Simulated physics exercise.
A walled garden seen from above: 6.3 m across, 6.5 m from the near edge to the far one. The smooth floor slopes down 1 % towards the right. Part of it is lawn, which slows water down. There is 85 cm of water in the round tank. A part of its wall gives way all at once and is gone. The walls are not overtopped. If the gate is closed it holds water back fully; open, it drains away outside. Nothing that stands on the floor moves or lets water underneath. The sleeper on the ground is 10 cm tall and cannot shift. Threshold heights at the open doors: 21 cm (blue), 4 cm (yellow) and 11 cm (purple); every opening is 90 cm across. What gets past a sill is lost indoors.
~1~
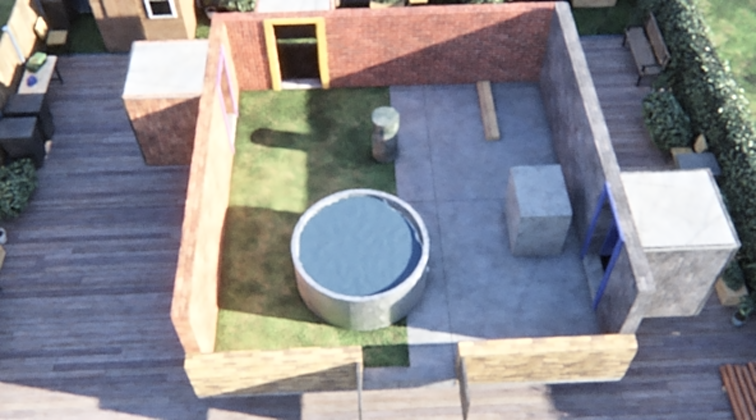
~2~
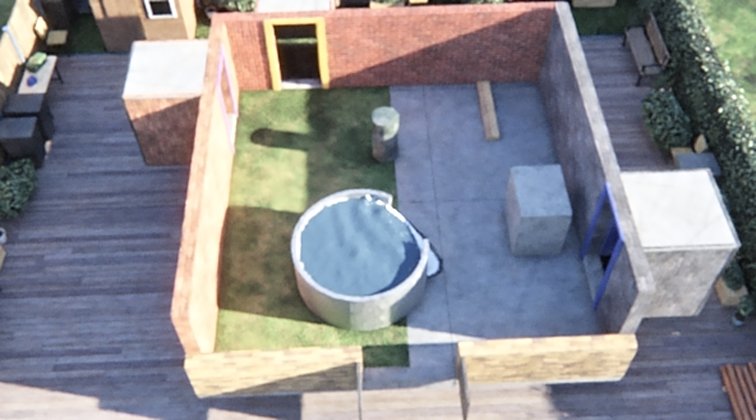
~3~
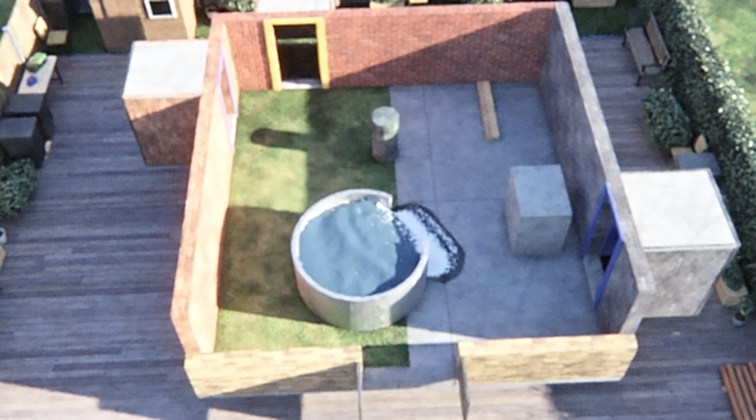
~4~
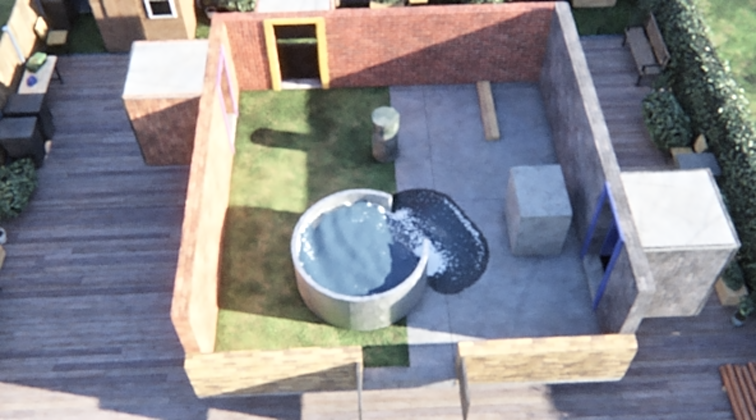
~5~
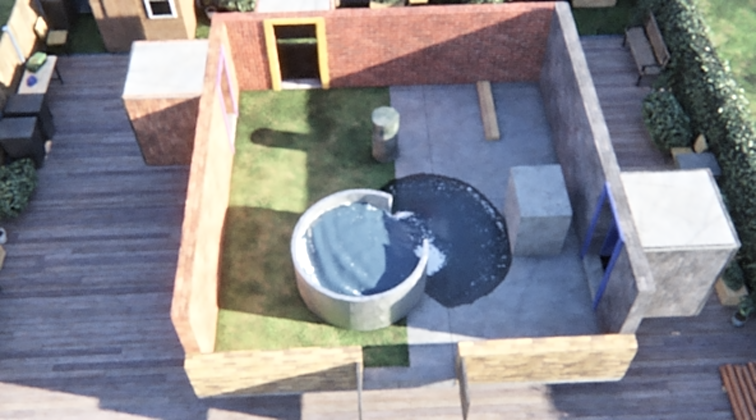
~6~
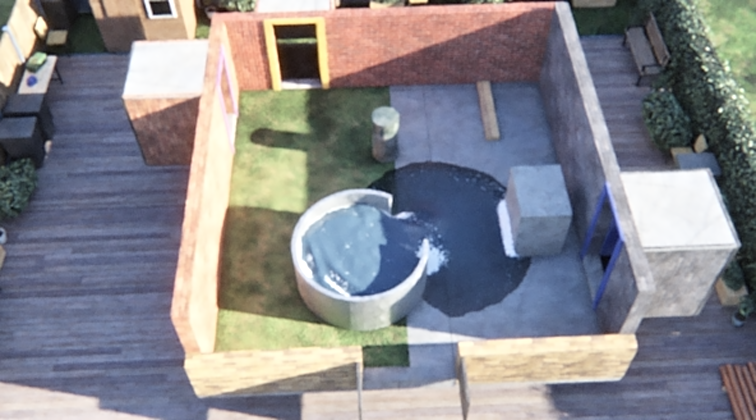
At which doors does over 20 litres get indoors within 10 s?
The water let in: At the blue door it does not reach the limit; at the yellow door it goes over the limit; at the purple door it stays under the limit.
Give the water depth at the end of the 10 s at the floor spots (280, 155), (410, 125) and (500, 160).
Roughly 7, 8 and 7 cm, in turn.
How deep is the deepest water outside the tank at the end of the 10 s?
Up to some 12 cm.
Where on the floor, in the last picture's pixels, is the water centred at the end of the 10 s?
Around (413, 194).
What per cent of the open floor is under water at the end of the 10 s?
Near 95 per cent is wet.
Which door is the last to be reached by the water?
The purple one.
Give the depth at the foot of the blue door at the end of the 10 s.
About 8.5 cm.
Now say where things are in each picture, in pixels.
The first frame shows still water, 85 cm deep, in the round tank at (360, 245).
In the second frame, the front is at (391, 222), 0.7 m from the gap at (412, 237); 0.3 m2 of floor is under water; 85 cm left at the back of the round tank.
In the third frame, the front is at (456, 269), 0.9 m from the gap at (412, 238); 1.1 m2 of floor is under water; 85 cm left at the back of the round tank.
In the fourth frame, the front is at (430, 193), 1.3 m from the gap at (412, 239); 2.4 m2 of floor is under water; 82 cm left at the back of the round tank.
In the fifth frame, water pours out at (412, 239) and has run 1.8 m, to (468, 187); deepest outside 43 cm, 74 cm at the round tank's back.
In the sixth frame, water pours out at (412, 239) and has run 2.2 m, to (496, 183); deepest outside 44 cm, 70 cm at the round tank's back.
A moment later water covers 35 % of the floor and is deepest (48 cm) near (505, 234); blue door 16 cm at the sill, 0 L in, yellow door not reached, purple door not reached.
Soon after water covers 45 % of the floor and is deepest (57 cm) near (539, 88); blue door 12 cm at the sill, 0 L in, yellow door not reached, purple door not reached.
Next water covers 55 % of the floor and is deepest (32 cm) near (496, 89); blue door 10 cm at the sill, 0 L in, yellow door not reached, purple door not reached.
Later on water covers 80 % of the floor and is deepest (18 cm) near (559, 209); blue door 14 cm at the sill, 0 L in, yellow door 7 cm at the sill, 5 L in, purple door 8 cm at the sill, 0 L in.
At the end water covers 95 % of the floor and is deepest (12 cm) near (471, 90); blue door 9 cm at the sill, 0 L in, yellow door 8 cm at the sill, 36 L in, purple door 6 cm at the sill, 0 L in.
